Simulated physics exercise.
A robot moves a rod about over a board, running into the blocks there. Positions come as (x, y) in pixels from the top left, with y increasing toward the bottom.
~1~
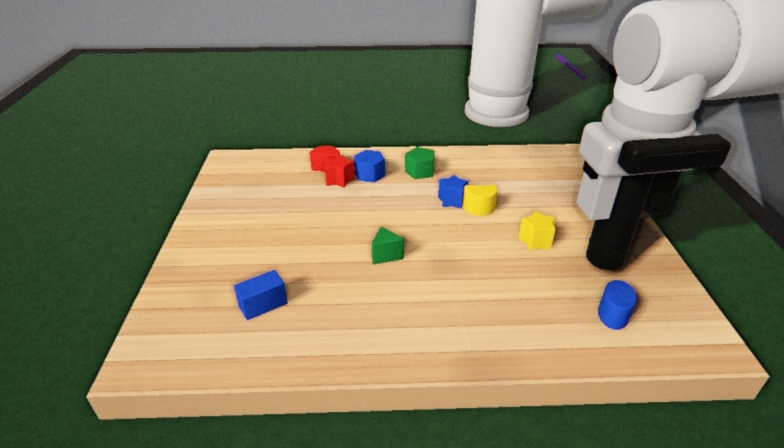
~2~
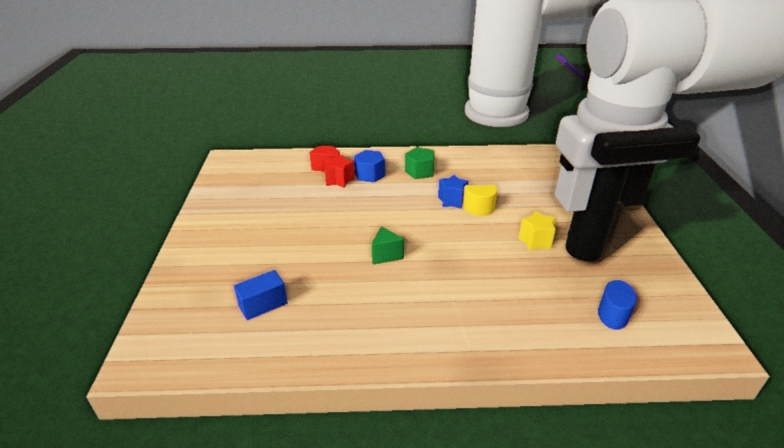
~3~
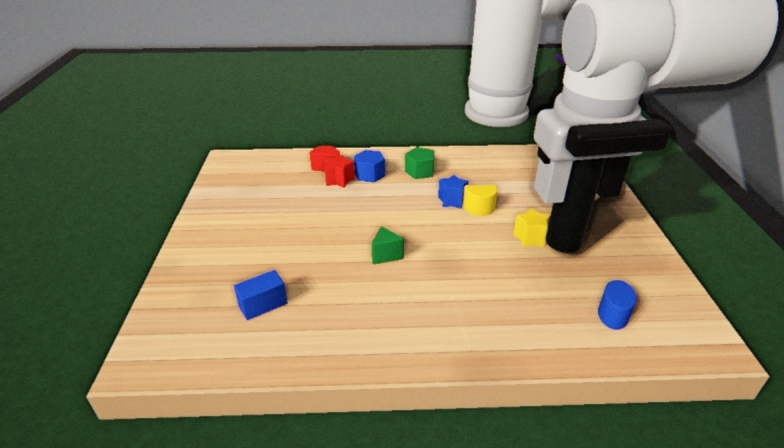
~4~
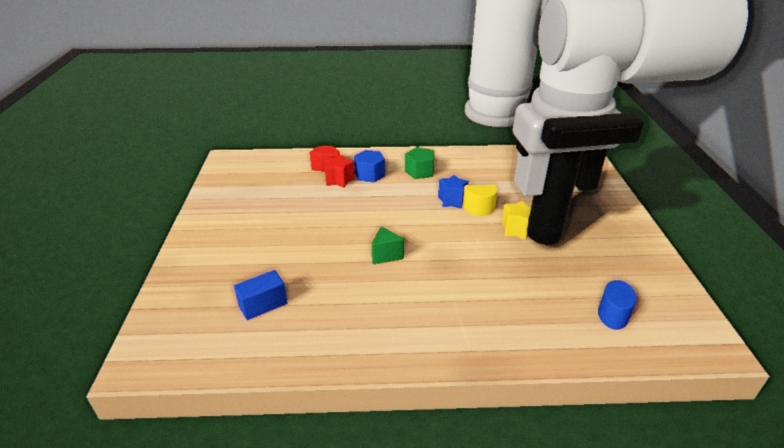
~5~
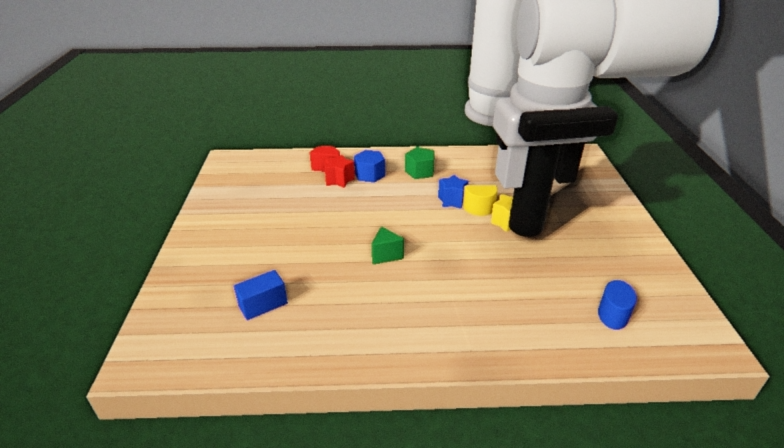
A white robot arm holding a black rod stands at the right of a light wooden board on a green surface, seen from a fixed, raised view. Red, blue and green blocks line the back, blue and yellow ones sit right of centre, and others lie nearer. The rod slides left and slightly back, pushing the yellow star-shaped block toward the yellow half-round one.
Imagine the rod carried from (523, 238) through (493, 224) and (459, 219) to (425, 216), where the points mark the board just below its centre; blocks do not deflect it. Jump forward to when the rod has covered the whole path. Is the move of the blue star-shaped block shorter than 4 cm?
Yes, it checks out.
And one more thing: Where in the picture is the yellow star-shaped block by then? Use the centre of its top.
I predict (497, 189).
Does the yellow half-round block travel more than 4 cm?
I expect not.
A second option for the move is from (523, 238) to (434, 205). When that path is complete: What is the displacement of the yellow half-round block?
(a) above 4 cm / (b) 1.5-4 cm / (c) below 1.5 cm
The answer is b.
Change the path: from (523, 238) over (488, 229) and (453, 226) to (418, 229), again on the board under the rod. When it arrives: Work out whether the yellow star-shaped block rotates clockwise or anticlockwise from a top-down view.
Rotates clockwise.
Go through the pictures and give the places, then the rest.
The first frame shows tip of the rod at (604, 259), middles of tops, green triangular block at (386, 236), blue star-shaped block at (454, 182), yellow half-round block at (482, 190), yellow star-shaped block at (540, 221).
The second frame shows rod at (583, 251), nothing pushed.
The third frame shows rod at (563, 243), yellow star-shaped block at (535, 218).
The fourth frame shows rod at (544, 235), yellow star-shaped block at (521, 210).
The fifth frame shows rod at (525, 228), green triangular block at (386, 236), blue star-shaped block at (454, 182), yellow half-round block at (482, 190), yellow star-shaped block at (510, 202).
The first path, step by step. One third of the way, rod at (494, 214); blue star-shaped block at (447, 180); yellow half-round block at (473, 180), turned 50° anticlockwise; yellow star-shaped block at (498, 189), turned 40° clockwise.
Two thirds of the way, rod at (460, 208); blue star-shaped block at (447, 180); yellow half-round block at (473, 179), turned 55° anticlockwise; yellow star-shaped block at (497, 189), turned 55° clockwise.
At the end, rod at (425, 206); green triangular block unmoved; blue star-shaped block at (447, 180); yellow half-round block at (473, 179), turned 55° anticlockwise; yellow star-shaped block at (497, 189), turned 55° clockwise.
